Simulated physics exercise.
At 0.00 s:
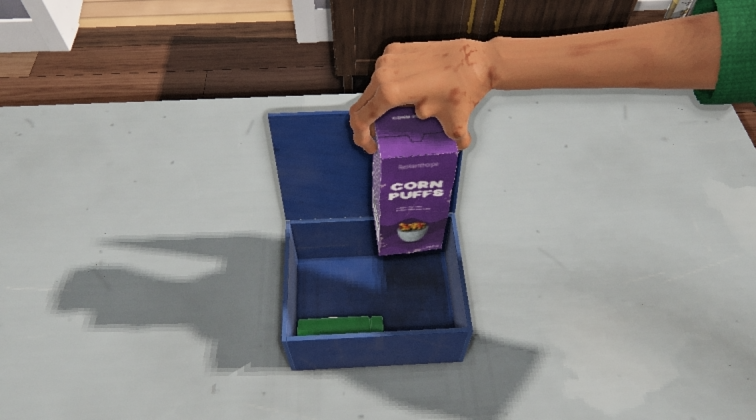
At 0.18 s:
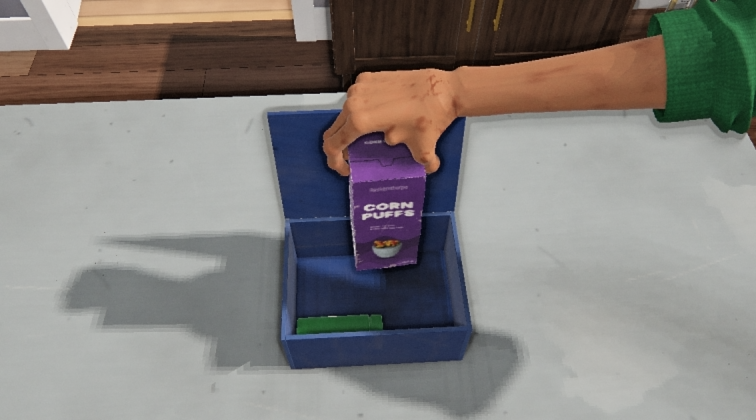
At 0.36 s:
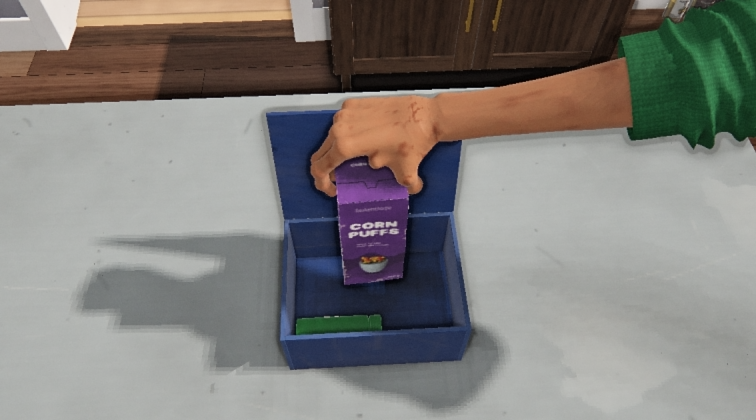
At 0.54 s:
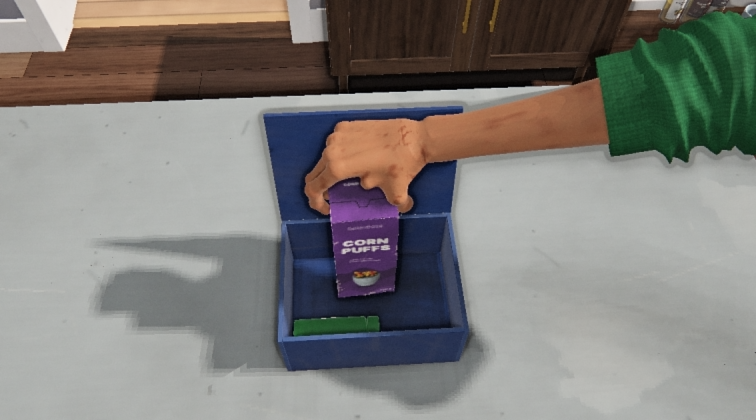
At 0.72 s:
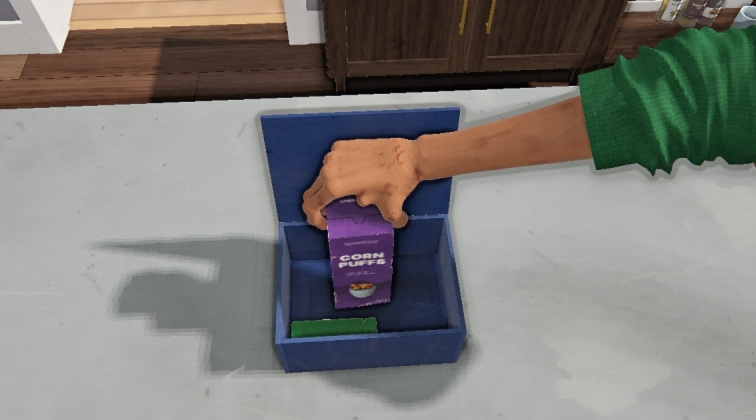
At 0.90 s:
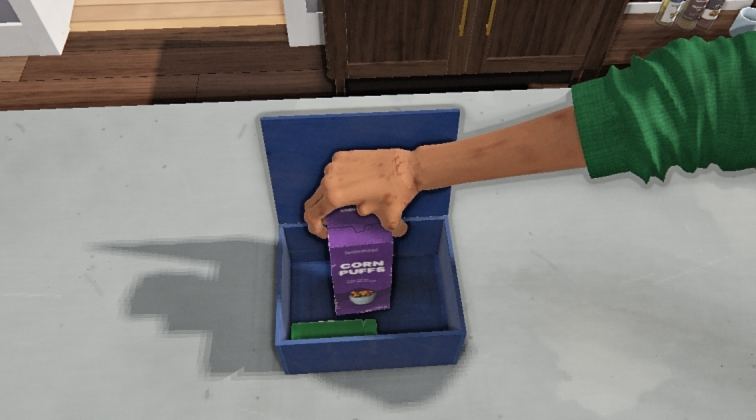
On a pale countertop, a hand in a green sleeve lowering a purple Corn Puffs carton leftward into an open blue case.
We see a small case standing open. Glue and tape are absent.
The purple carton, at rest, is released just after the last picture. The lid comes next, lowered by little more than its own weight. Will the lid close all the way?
No.
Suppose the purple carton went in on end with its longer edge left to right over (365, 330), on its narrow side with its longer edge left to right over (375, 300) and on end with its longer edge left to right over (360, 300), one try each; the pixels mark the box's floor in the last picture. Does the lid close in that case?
Try 1: Lid stays raised; try 2: Lid goes down; try 3: Lid stays raised.
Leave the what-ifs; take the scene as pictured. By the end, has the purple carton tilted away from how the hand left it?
As it turns out, it keeps its original angle.
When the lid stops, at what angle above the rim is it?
Near 70°.
After 1.20 s, purple carton turned 14° from how it was put near (346, 253).
After 1.70 s, lid starting down; purple carton turned 4° from how it was put near (353, 268).
After 2.00 s, lid starting down; purple carton shifted about its own width near (357, 267).
After 2.40 s, lid 69° above the rim; purple carton shifted about its own width near (357, 268).
In the end (4.1 s), lid 69° above the rim; moved from the start, purple carton; green shaker unmoved. At the end, from the last picture's camera, purple carton near (357, 268).
